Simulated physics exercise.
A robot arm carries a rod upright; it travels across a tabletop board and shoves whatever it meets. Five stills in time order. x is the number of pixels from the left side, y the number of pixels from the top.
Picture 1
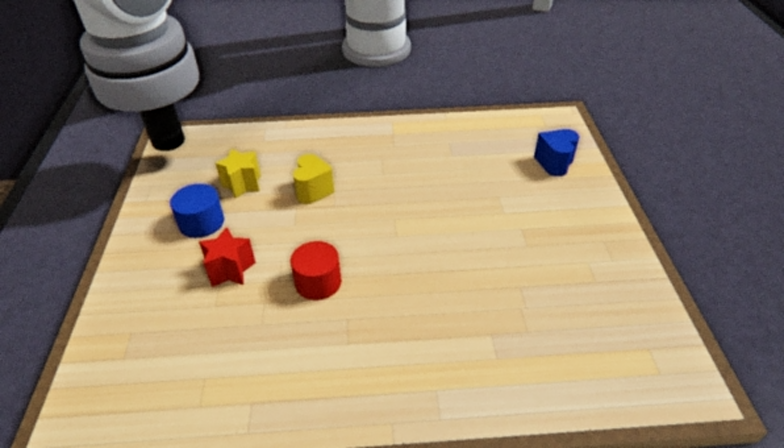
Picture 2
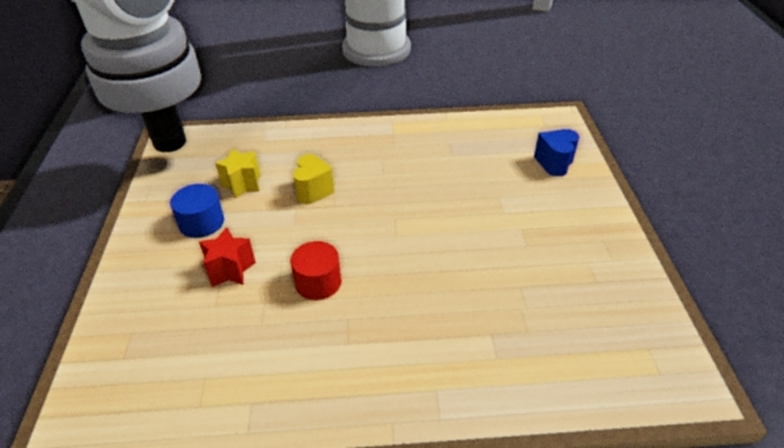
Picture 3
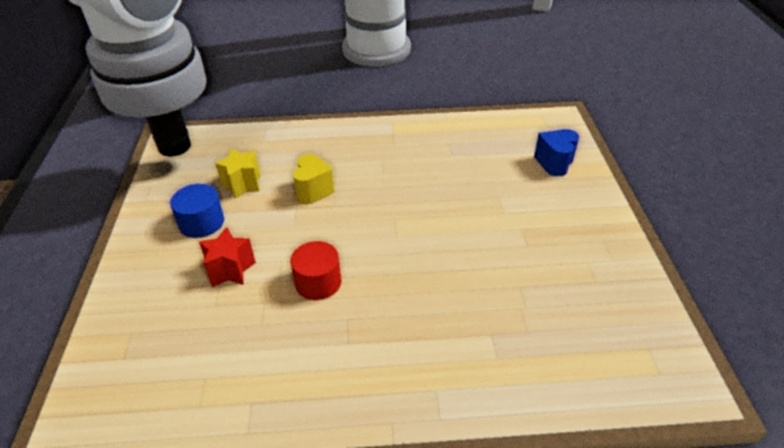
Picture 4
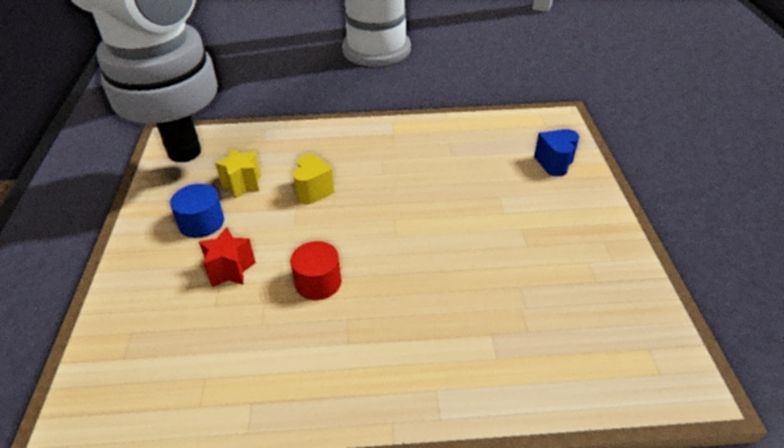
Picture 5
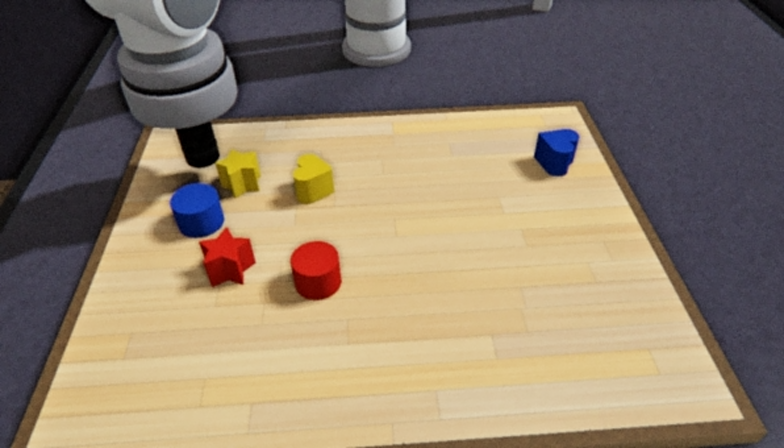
Robot arm with a black rod edging slightly right beside a yellow star on a wooden board, the colored blocks staying still.
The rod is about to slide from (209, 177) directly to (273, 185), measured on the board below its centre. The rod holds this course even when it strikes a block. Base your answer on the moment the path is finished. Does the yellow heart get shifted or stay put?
Answer: Moved.
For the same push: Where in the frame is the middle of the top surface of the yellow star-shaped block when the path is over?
I predict (294, 171).
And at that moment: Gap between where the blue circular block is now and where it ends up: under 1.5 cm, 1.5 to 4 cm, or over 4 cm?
Under 1.5 cm.
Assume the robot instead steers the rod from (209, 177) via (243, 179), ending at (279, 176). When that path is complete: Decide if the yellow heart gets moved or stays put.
At the end of the path, the yellow heart has moved off its old spot.
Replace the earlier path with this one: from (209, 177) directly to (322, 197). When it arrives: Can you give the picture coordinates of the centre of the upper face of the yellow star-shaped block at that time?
When the path ends, it will be at (343, 186).
On the path given first. Halfway along, rod (236, 163); yellow star-shaped block (261, 165).
At the end, rod (270, 167); blue circular block still; yellow star-shaped block (294, 171); yellow heart (327, 169).
